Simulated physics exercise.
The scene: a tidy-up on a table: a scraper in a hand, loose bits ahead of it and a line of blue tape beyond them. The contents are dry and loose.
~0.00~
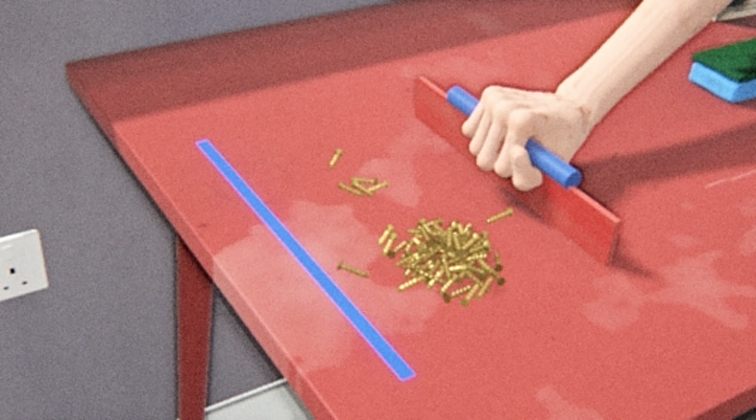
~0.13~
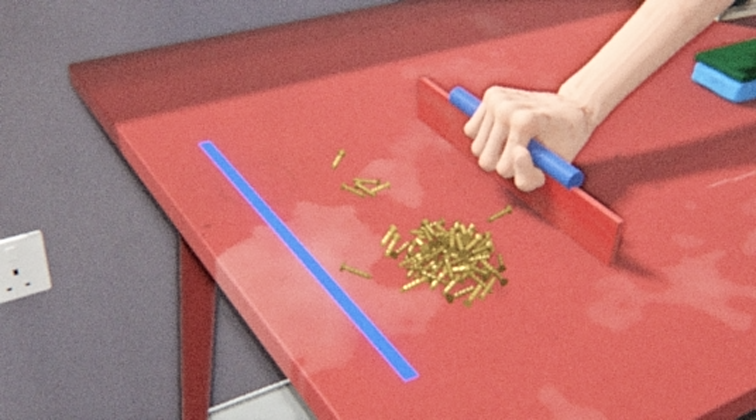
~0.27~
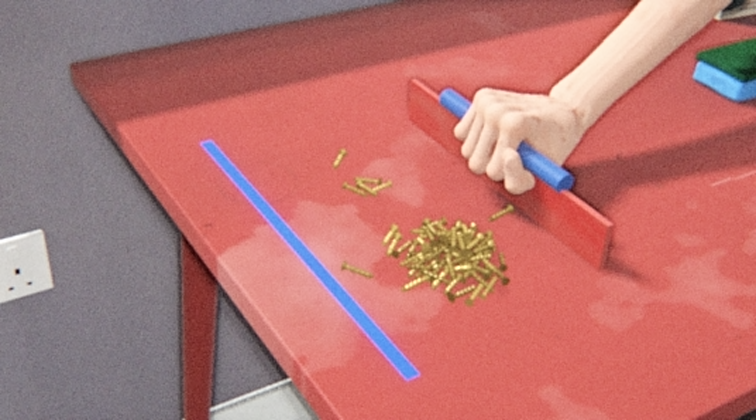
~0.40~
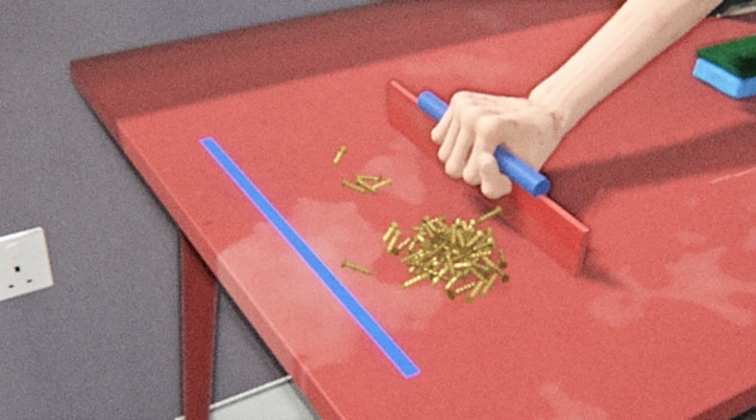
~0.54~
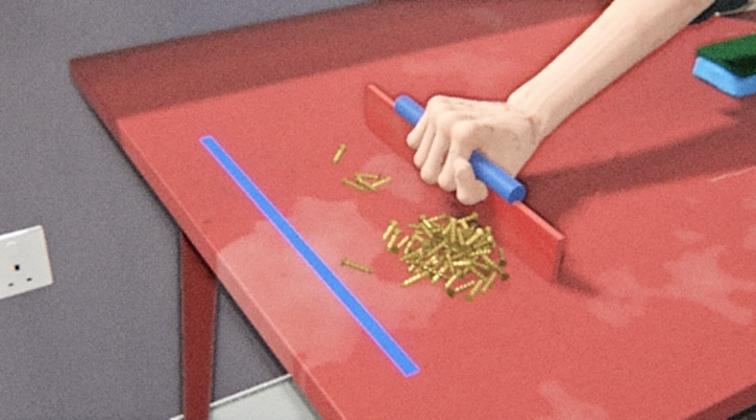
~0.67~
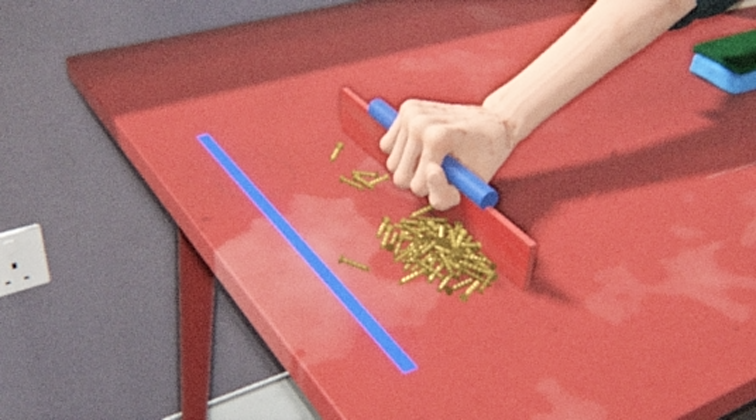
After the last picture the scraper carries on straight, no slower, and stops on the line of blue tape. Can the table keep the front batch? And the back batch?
Here the front batch tumbles over the end, in part at least, and the back batch all stops short of the edge.
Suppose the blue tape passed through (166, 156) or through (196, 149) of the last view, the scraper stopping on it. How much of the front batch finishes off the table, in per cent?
First some 100, then 40 per cent.
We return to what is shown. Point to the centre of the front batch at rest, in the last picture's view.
Close to (304, 297).
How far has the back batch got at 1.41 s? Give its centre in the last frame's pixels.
Near (249, 211).
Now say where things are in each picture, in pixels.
Scraper (597, 230), at rest; blue tape (210, 151), about a palm's width from the edge; edge at (222, 270); front batch (447, 254), many brass screws; back batch (364, 190), a few brass screws, in the first frame.
Scraper (600, 231), at rest; back batch (367, 191), in the second frame.
Scraper (590, 234); front batch (451, 253), in the third frame.
Scraper (566, 240); back batch (368, 187), in the fourth frame.
Scraper (542, 247); front batch (450, 249), just a few pushed along, in the fifth frame.
Scraper (514, 253); blue tape (211, 145); edge at (224, 264); front batch (442, 250), roughly half pushed along; back batch (365, 183), in the sixth frame.
By 1.03 s, scraper still moving, near (357, 178); front batch all on the table, its front near (348, 303); back batch all on the table, its front near (309, 191).
By 1.41 s, scraper stopped at the blue tape; front batch just a few over the edge; back batch all on the table, its front near (235, 215).
By 1.69 s, scraper stopped at the blue tape; front batch about a tenth over the edge; back batch all on the table, its front near (226, 226).
When it is over (1.9 s), scraper stopped at the blue tape; front batch about a tenth over the edge; back batch all on the table, its front near (226, 226).
